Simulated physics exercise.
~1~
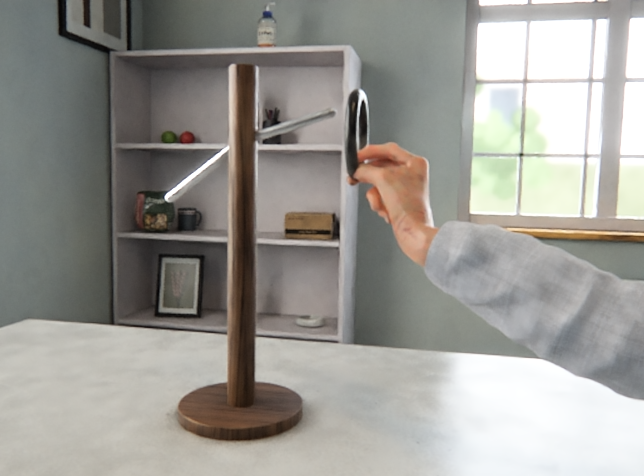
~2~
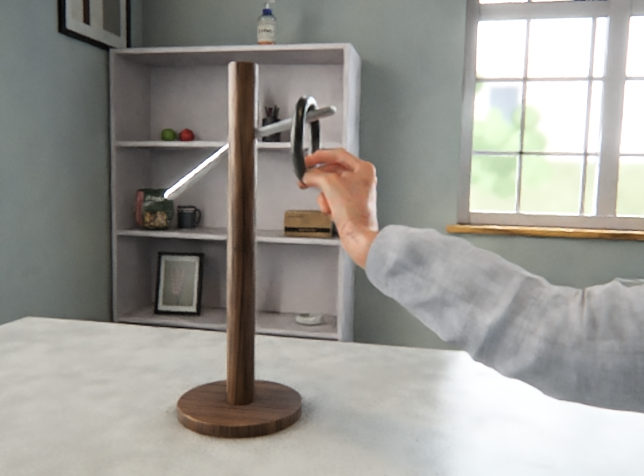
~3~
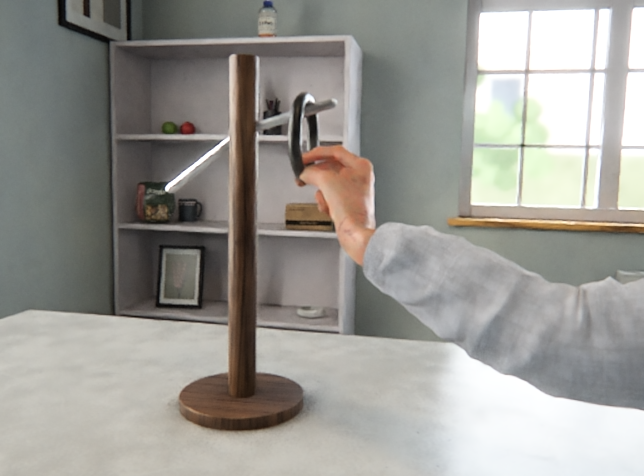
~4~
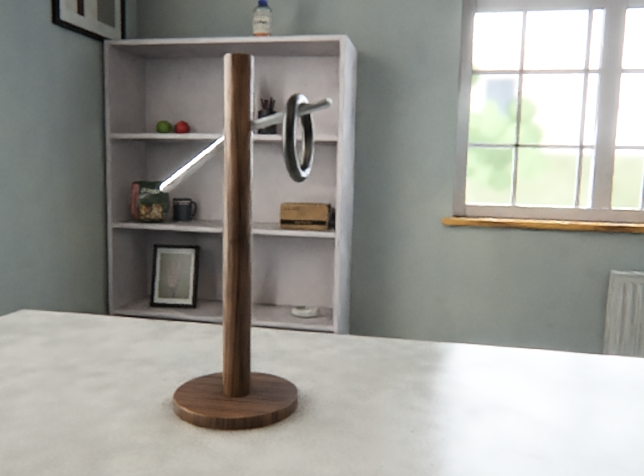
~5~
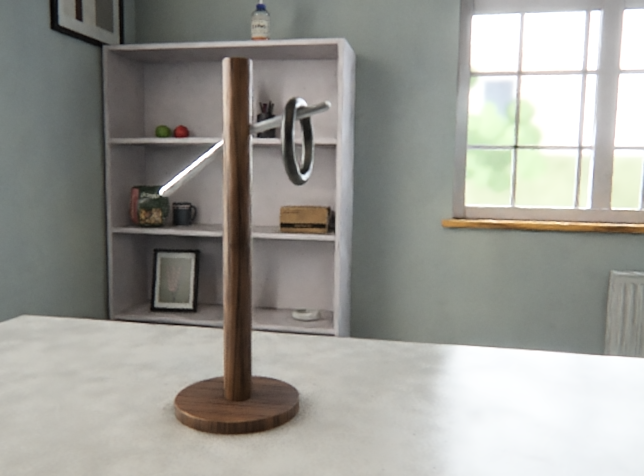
Hand in a grey sleeve moving a dark ring left onto a wooden stand's upper peg, then letting go, leaving it hanging.
